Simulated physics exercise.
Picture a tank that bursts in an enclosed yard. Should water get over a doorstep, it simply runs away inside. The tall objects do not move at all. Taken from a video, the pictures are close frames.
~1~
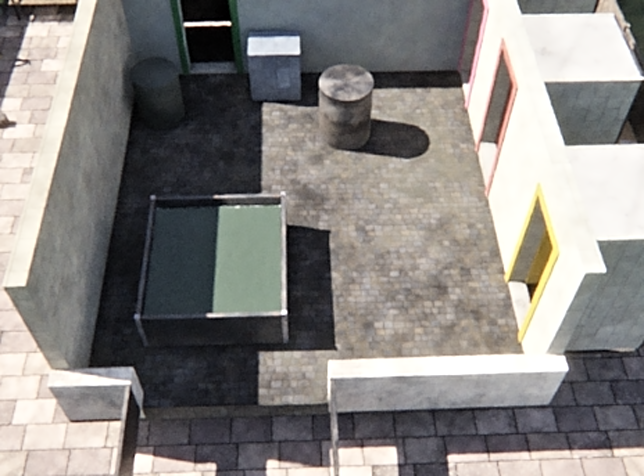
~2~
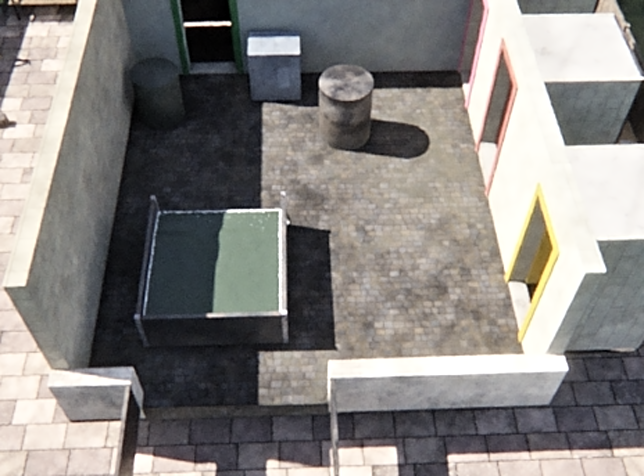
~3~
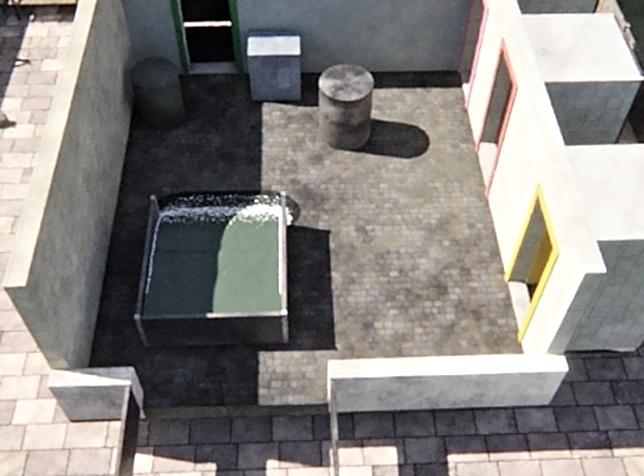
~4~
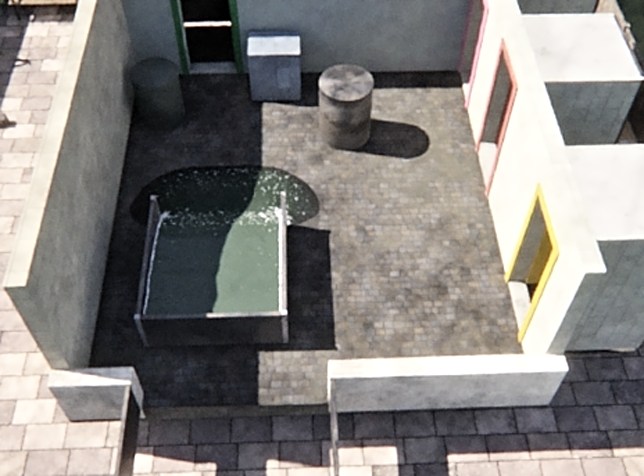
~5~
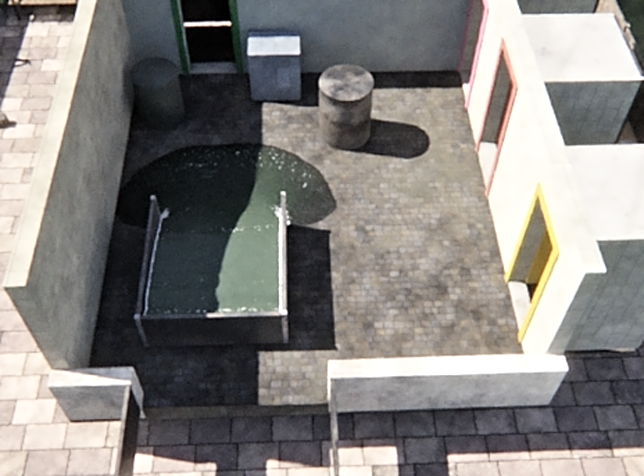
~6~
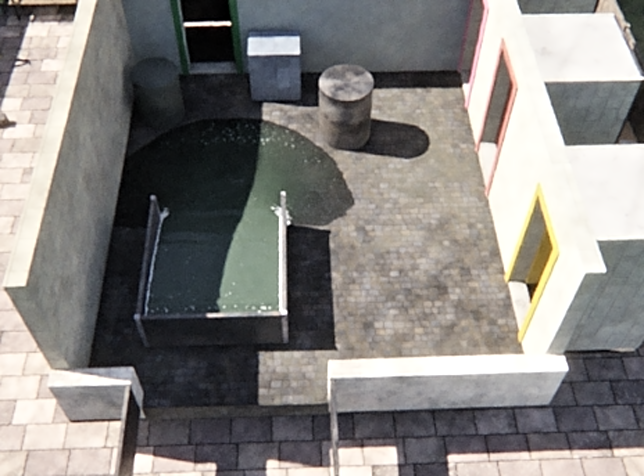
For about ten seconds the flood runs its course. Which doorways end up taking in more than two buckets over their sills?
The green door takes in more than two, the yellow door takes in two or fewer, the red door takes in two or fewer, the pink door takes in more than two.
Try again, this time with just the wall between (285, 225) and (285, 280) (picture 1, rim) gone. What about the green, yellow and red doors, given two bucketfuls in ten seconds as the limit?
Observed - green keeps within bounds, yellow runs over the limit, red keeps within bounds.
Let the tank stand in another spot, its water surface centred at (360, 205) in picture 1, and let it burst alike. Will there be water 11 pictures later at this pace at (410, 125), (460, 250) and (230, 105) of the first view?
Soaked, parched, soaked.
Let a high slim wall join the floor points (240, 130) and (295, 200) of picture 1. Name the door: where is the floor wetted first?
It turns out to be the green one.
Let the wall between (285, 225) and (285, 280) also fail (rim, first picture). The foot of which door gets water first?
That's the yellow one.
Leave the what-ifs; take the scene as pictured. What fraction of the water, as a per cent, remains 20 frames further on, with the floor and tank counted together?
Estimate: 84 per cent.
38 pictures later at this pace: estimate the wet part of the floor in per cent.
It comes to roughly 65 in a hundred.
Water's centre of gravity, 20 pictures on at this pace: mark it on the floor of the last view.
I'd say around (252, 156).
A moment on, water covers 35 % of the floor; the green door under two buckets in, the yellow door not reached, the red door not reached, the pink door not reached.
Next, water covers 40 % of the floor; the green door far over two buckets in, the yellow door not reached, the red door not reached, the pink door not reached.
Then, water covers 55 % of the floor; the green door far over two buckets in, the yellow door not reached, the red door wet at the sill, nothing in, the pink door over two buckets in.
Later, water covers 65 % of the floor; the green door far over two buckets in, the yellow door wet at the sill, nothing in, the red door wet at the sill, nothing in, the pink door far over two buckets in.
In the end, water covers 90 % of the floor; the green door far over two buckets in, the yellow door wet at the sill, nothing in, the red door wet at the sill, nothing in, the pink door far over two buckets in.
